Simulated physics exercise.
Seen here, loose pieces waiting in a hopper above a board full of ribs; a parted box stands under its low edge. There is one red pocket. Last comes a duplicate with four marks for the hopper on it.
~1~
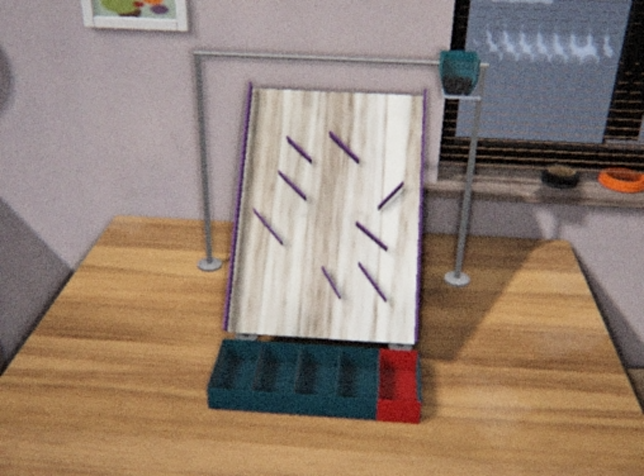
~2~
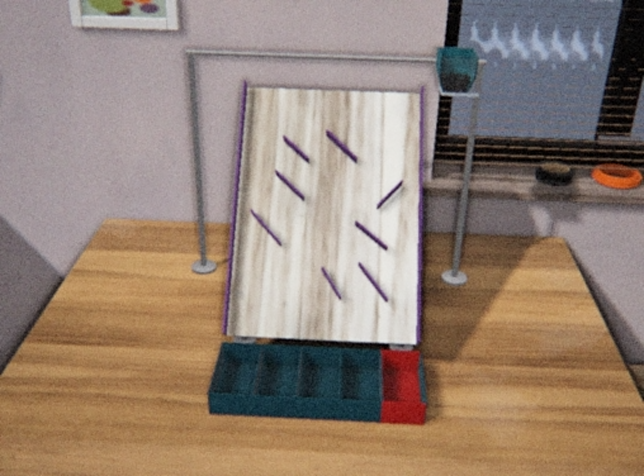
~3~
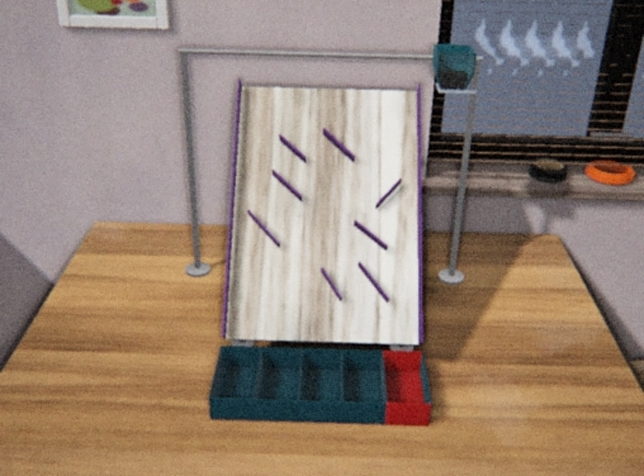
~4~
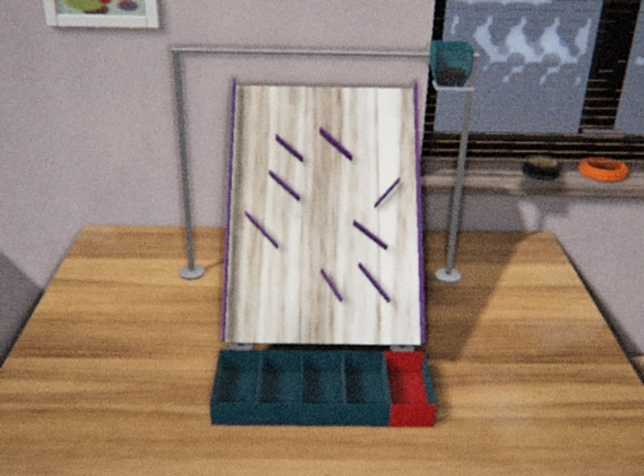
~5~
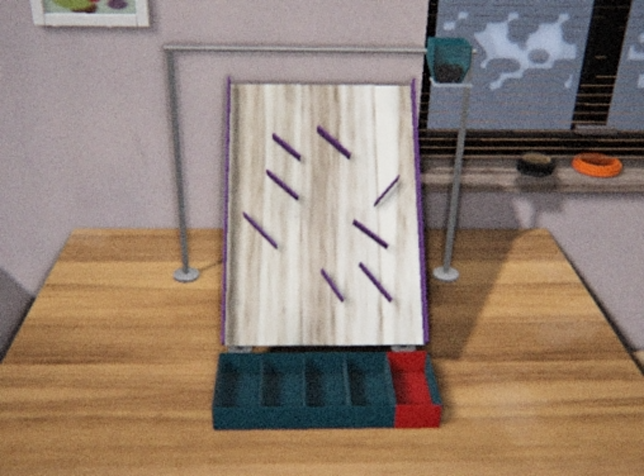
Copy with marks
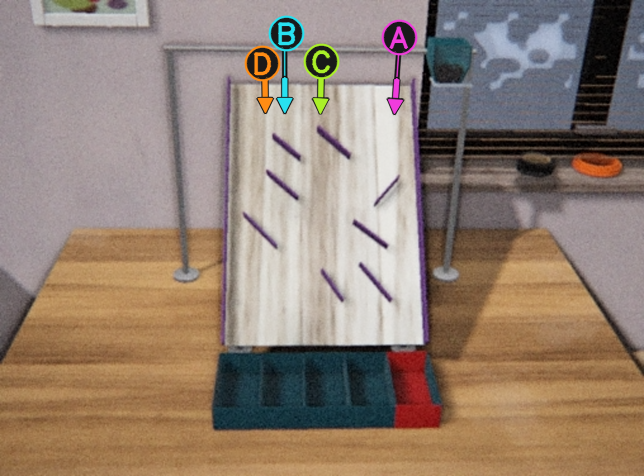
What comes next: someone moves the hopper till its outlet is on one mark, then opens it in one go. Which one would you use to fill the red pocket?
A is best.
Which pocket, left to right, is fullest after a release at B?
It is the fourth one.
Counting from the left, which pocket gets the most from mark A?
The fifth from the left.
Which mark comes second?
It is C.
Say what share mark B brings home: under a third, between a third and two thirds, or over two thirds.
Under a third.
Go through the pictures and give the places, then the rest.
Hopper near (454, 85), black beans, door shut, in the first picture.
Ribs (283, 135) to (308, 158), (327, 129) to (357, 158), (275, 170) to (303, 196), in the second picture.
Ribs (377, 204) to (401, 178), (248, 210) to (279, 244), (355, 220) to (388, 247), in the third picture.
Ribs (321, 268) to (342, 299), (359, 262) to (390, 300), in the fourth picture.
Red pocket near (418, 415), number 5 of 5 from the left, in the fifth picture.
On the marked copy, mark A meets the board at (394, 108); mark B meets the board at (284, 107); mark C meets the board at (320, 107); mark D meets the board at (265, 107).
With A, close to two thirds in the red pocket, a small share in other pockets, close to a quarter held on the board.
With B, a small share in the red pocket, the bulk in other pockets, a small share held on the board.
With C, close to a third in the red pocket, close to a third in other pockets, close to a third held on the board.
With D, a small share in the red pocket, the bulk in other pockets, a small share held on the board.
